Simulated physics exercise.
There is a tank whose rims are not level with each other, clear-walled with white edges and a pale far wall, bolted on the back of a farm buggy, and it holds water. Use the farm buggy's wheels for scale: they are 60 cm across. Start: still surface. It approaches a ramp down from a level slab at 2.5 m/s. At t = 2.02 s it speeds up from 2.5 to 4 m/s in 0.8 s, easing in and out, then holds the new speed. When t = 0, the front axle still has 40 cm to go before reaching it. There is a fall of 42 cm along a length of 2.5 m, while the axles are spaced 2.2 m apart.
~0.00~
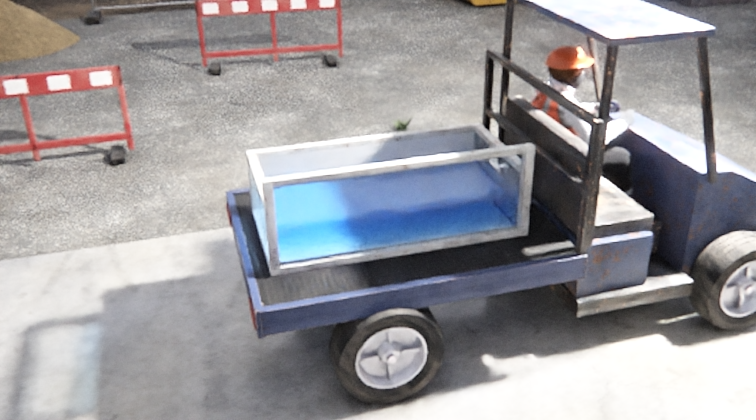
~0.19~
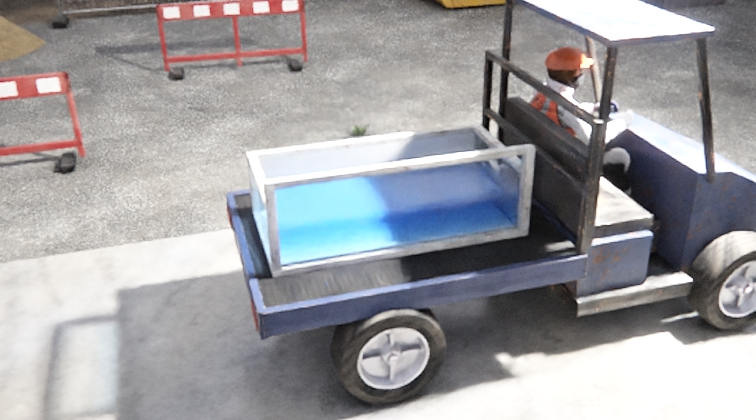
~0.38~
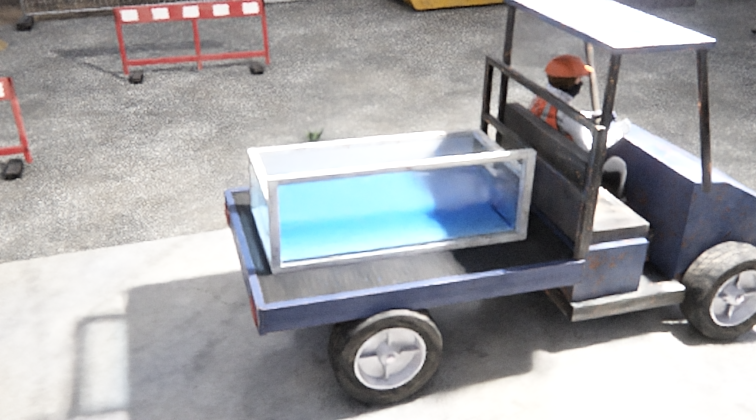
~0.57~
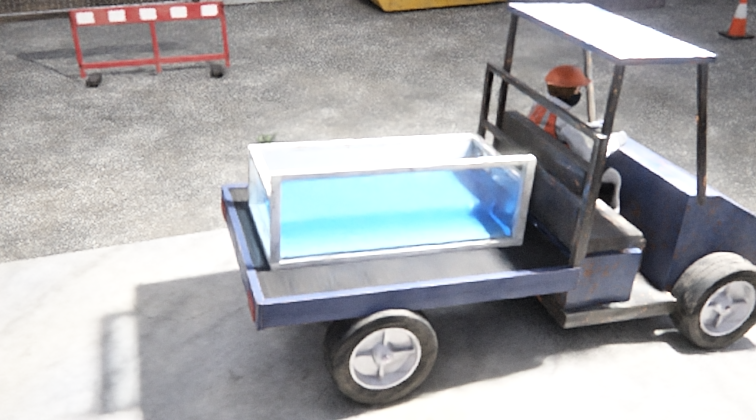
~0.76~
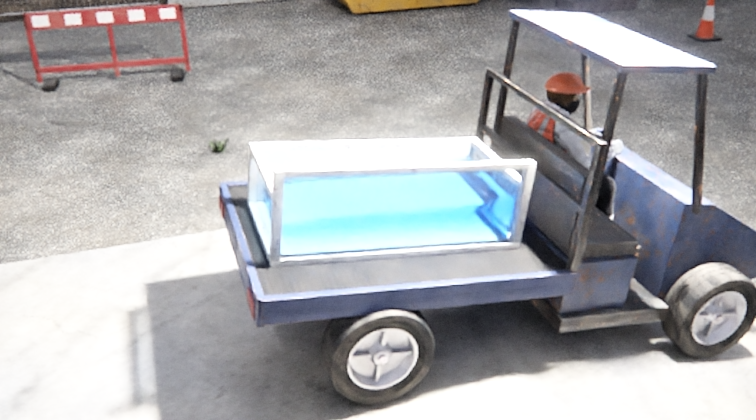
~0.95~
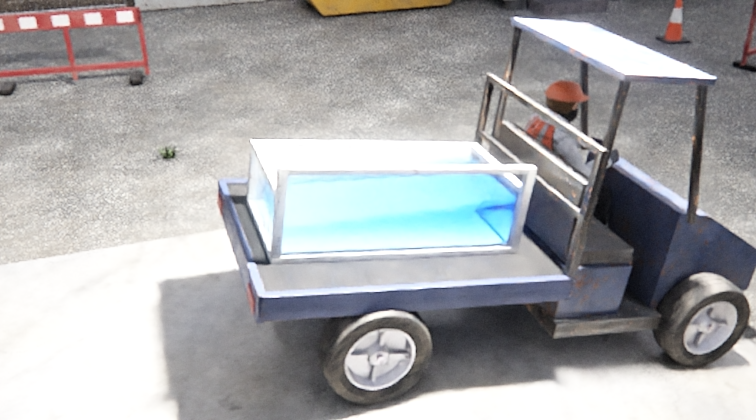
Small blue truck with an orange-capped driver rolling right past red-and-white barriers, its nose dipping, carrying an open clear-sided tank of blue water.
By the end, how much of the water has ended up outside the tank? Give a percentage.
Close to 21 per cent.
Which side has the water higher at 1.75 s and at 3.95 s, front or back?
The surface rises towards the forward end and then towards the forward end.
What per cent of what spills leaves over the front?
I'd put it at about 20 percent of what spills.
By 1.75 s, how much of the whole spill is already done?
Close to 10 in a hundred.
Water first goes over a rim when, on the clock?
I'd put it at near 1.5 seconds.
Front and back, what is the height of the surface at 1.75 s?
About 36 cm at the front, 6 cm at the back.
By 1.75 s it stands 6 cm high behind and 35 cm in front; 2 per cent has gone over the front.
By 2.75 s it stands 51 cm high behind and 3 cm in front; 10 per cent has gone mostly over the back, some over the front.
By 3.95 s it stands 9 cm high behind and 32 cm in front; 20 per cent has gone over the back.
By 6.41 s 21 per cent has gone mostly over the back, some over the front, 40 of 193 litres.
